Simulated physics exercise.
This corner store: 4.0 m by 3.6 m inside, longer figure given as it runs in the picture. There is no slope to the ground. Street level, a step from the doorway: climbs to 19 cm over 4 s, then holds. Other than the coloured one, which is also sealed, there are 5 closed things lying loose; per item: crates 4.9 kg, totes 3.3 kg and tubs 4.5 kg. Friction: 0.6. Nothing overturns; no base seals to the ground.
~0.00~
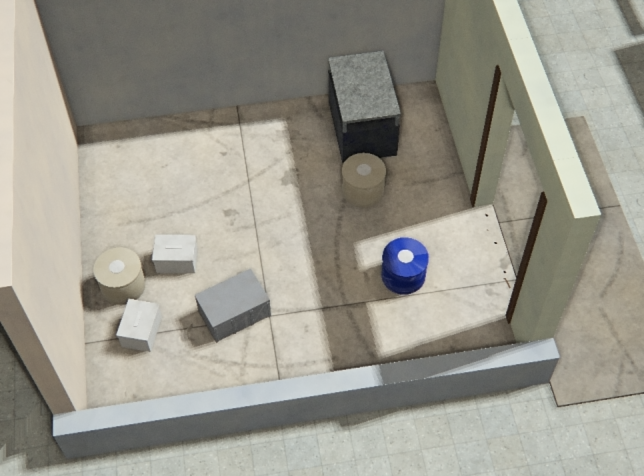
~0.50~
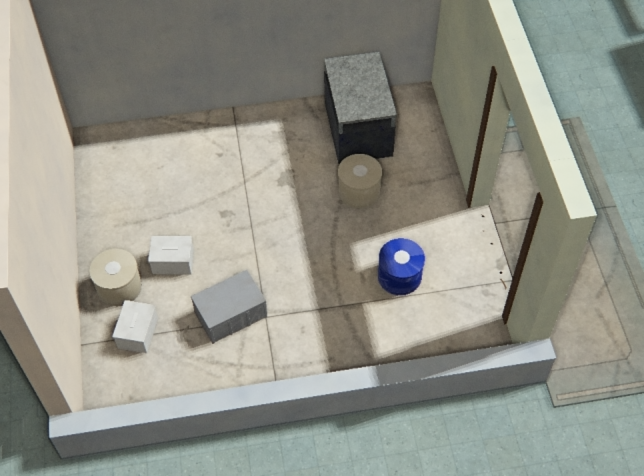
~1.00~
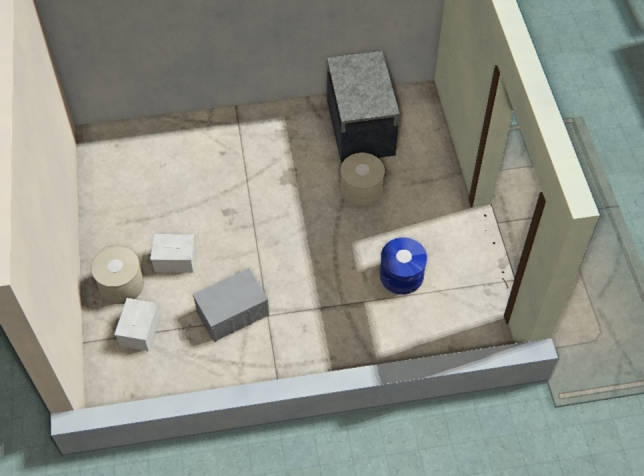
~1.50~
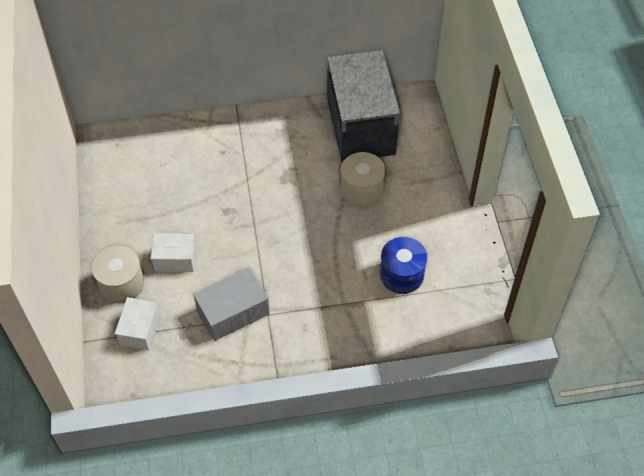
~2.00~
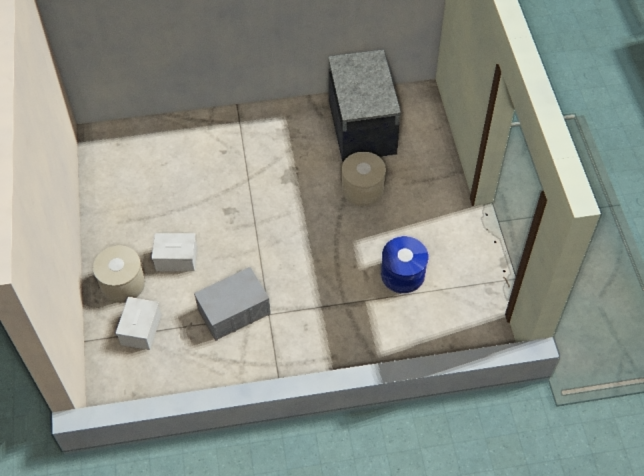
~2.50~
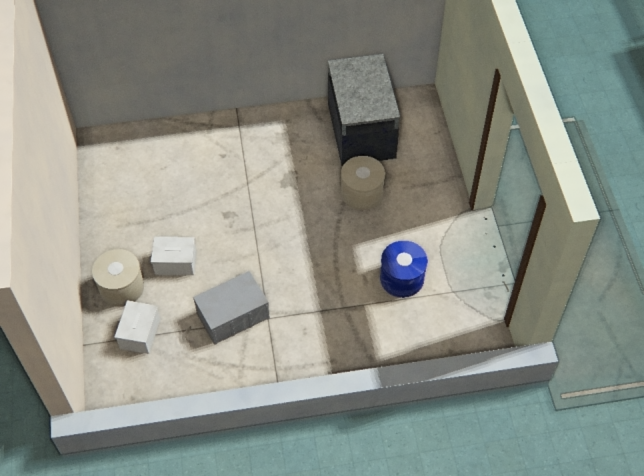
In a small corner store, water spreads through the doorway while the blue tub stays put.
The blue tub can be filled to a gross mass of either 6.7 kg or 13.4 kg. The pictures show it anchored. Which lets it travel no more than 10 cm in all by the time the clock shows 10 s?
Neither filling is enough.
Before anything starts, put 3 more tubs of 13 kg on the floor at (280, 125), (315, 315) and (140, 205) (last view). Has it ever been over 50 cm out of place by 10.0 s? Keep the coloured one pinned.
In that order: Short of it, short of it, short of it.
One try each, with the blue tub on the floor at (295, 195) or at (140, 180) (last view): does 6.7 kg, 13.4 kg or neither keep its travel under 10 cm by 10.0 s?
In that order: It takes the larger; neither is enough.
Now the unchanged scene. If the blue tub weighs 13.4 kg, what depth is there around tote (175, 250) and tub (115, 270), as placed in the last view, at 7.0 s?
First about 3 cm, second about 3 cm.
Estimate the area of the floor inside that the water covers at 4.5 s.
Somewhere around 5.0 m2, roughly.
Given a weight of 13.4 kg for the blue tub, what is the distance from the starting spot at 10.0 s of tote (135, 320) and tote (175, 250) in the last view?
140 cm and 50 cm respectively.
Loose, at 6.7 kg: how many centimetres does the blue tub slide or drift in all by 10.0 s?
Total path: Roughly 350 cm.
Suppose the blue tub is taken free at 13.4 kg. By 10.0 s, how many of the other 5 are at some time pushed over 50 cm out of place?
The number is 3.
After 3.5 s the blue tub would be 21 cm from its start with 6.7 kg and 0 cm from its start with 13.4 kg; 5 cm of water round it then.
After 4.5 s the blue tub would be 83 cm from its start with 6.7 kg and 23 cm from its start with 13.4 kg; 5 cm of water round it then.
After 7.0 s the blue tub would be 201 cm from its start with 6.7 kg and 81 cm from its start with 13.4 kg; 5 cm of water round it then.
After 10.0 s the blue tub would be 227 cm from its start with 6.7 kg and 108 cm from its start with 13.4 kg; 7 cm of water round it then.
